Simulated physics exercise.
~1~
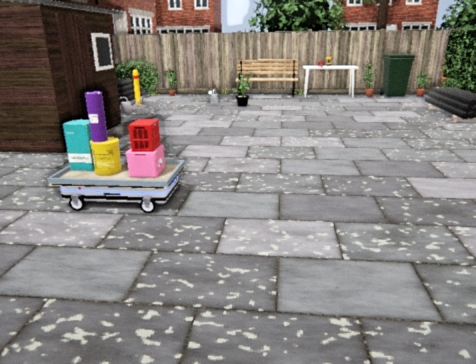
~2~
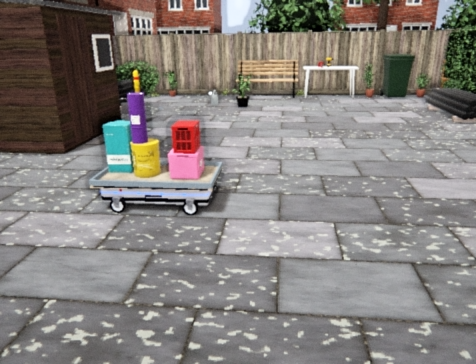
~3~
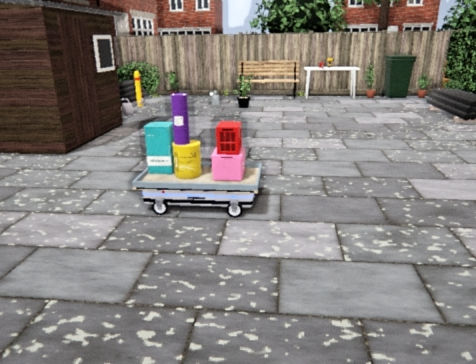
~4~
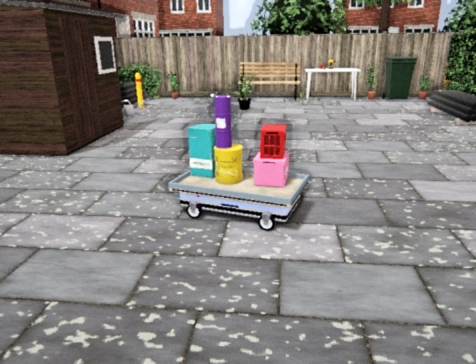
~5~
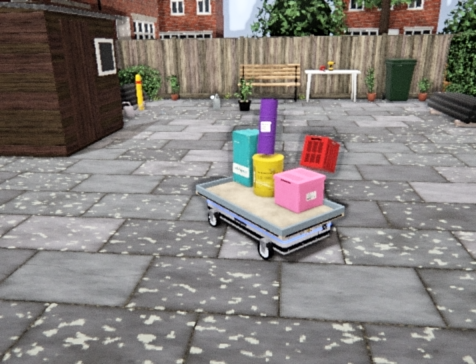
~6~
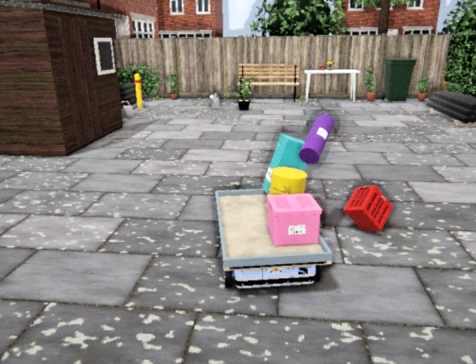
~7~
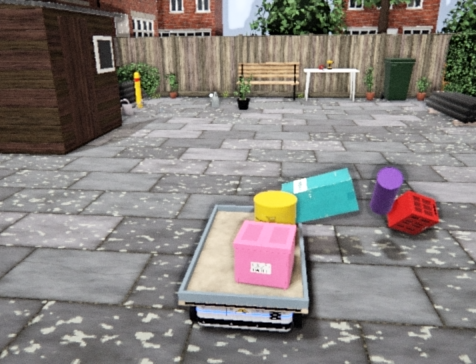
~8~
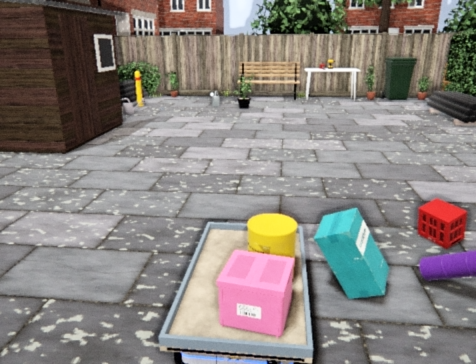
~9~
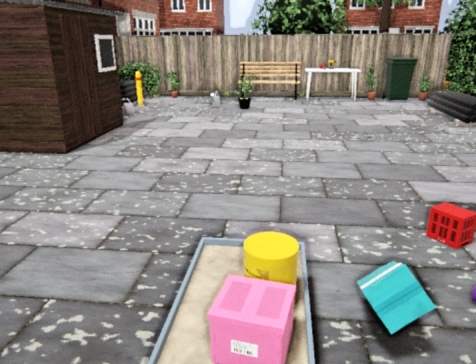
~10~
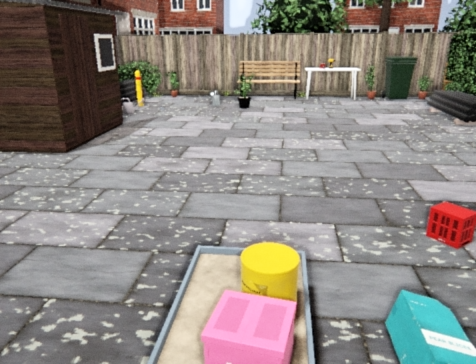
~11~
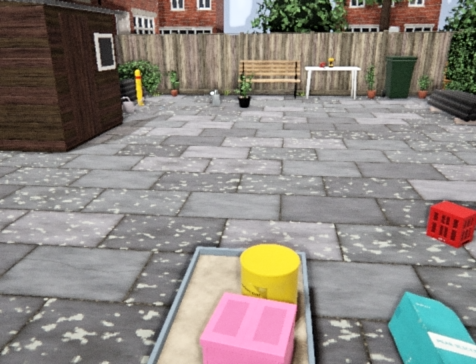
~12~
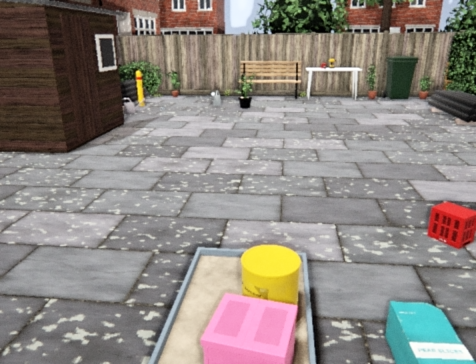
The clip opens on a paved yard with a shed, bench and fence, where a low cart carries a turquoise box, purple canister, yellow pail, and a red crate stacked on a pink tote. The cart rolls to the right with its load upright. It then swings around toward the camera, and the red crate slides off the tote while the purple canister tips. Both fall to the paving on the right, and the turquoise box topples after them. The cart comes closer and stops, with the pink tote and upright yellow pail still aboard, the red crate and turquoise box lying on the ground, and the canister out of view.
